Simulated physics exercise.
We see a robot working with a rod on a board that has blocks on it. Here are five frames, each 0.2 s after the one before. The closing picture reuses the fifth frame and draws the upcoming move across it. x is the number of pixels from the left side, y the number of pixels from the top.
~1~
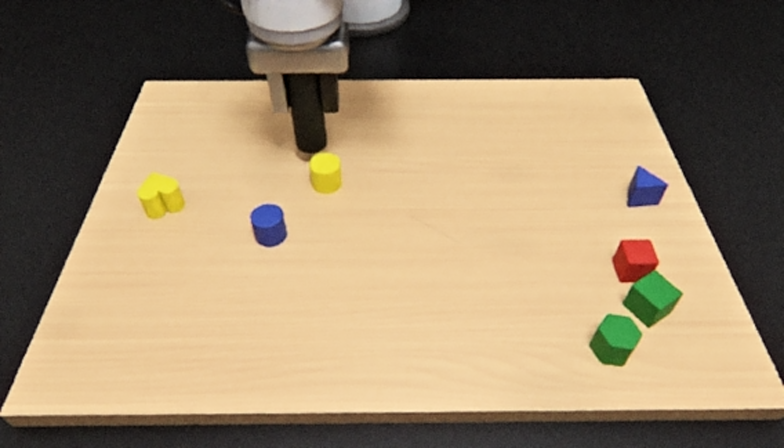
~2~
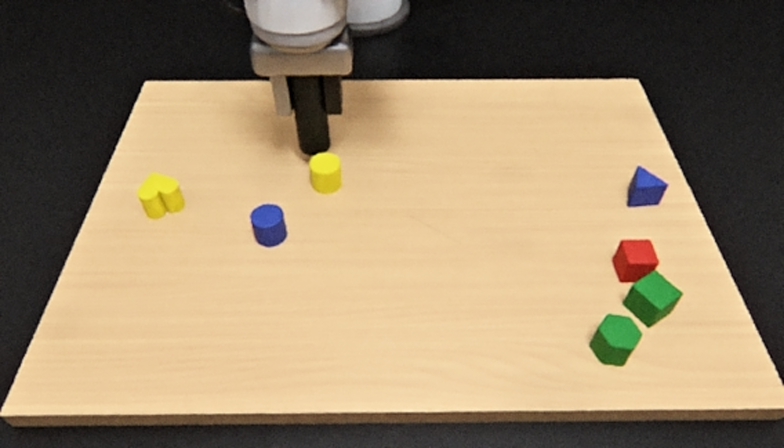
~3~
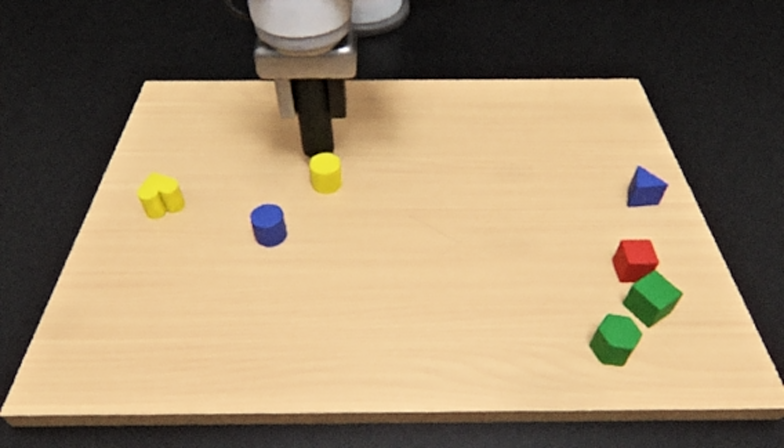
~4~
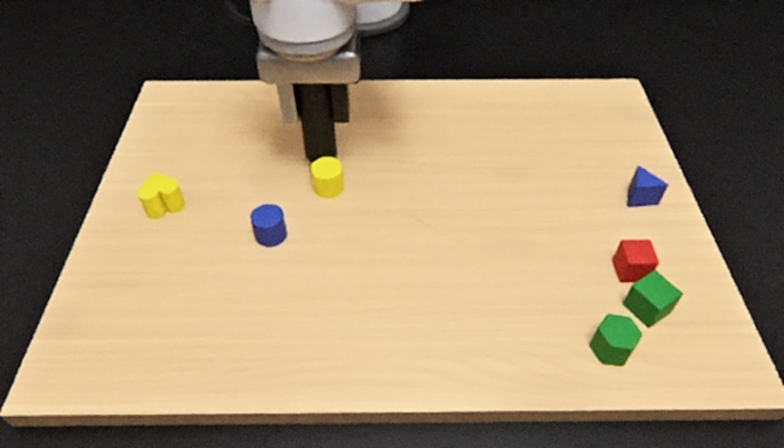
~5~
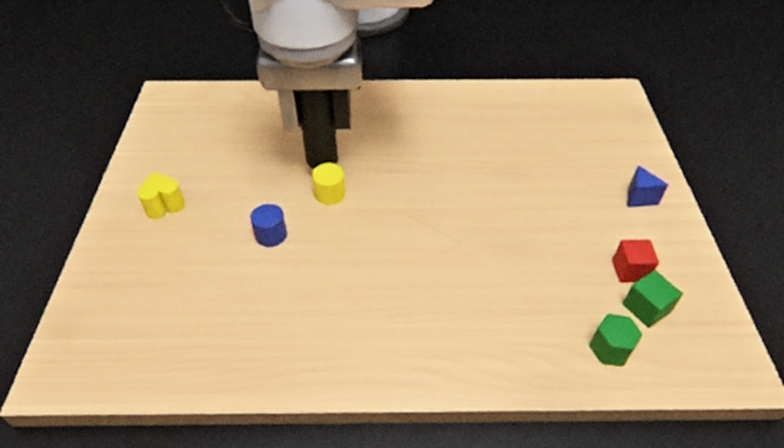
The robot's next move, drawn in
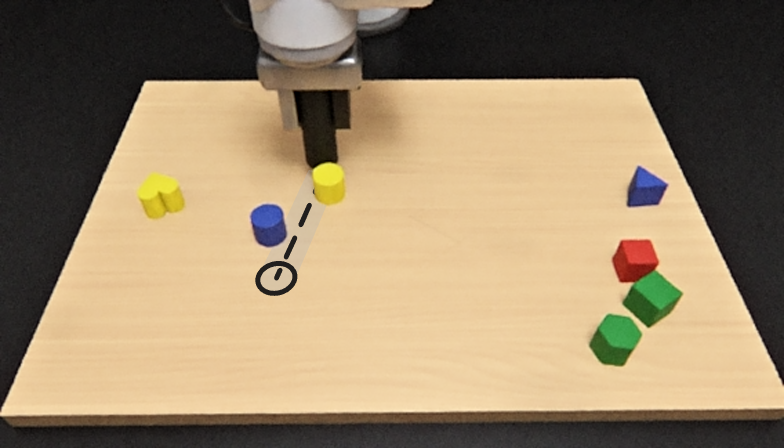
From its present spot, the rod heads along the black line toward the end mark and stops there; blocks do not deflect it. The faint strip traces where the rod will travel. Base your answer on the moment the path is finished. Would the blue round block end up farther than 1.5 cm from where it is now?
I expect so.
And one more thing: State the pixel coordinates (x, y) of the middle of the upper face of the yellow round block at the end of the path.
The yellow round block ends near (332, 206).
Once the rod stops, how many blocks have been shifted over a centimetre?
My answer is two.
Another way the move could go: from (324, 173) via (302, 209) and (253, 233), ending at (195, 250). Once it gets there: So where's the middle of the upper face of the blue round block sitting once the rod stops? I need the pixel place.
Top centre: (215, 249).
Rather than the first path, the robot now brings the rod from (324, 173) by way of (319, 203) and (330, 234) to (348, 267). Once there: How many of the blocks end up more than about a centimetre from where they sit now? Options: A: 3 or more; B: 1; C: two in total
Option B.
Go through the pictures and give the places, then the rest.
The first picture shows tip of the rod (312, 144), middles of tops, blue round block (267, 215), yellow round block (325, 163).
The second picture shows rod (315, 146), nothing pushed.
The third picture shows rod (319, 149), nothing pushed.
The fourth picture shows rod (321, 154), yellow round block (326, 167).
The fifth picture shows rod (322, 160), blue round block (267, 215), yellow round block (328, 173).
The line goes from (324, 173) to (276, 278).
The first path, step by step. One third of the way, rod (308, 192); yellow round block (332, 199).
Two thirds of the way, rod (292, 227); blue round block (255, 224); yellow round block (332, 206).
At the end, rod (273, 266); blue round block (249, 229); yellow round block (332, 206).
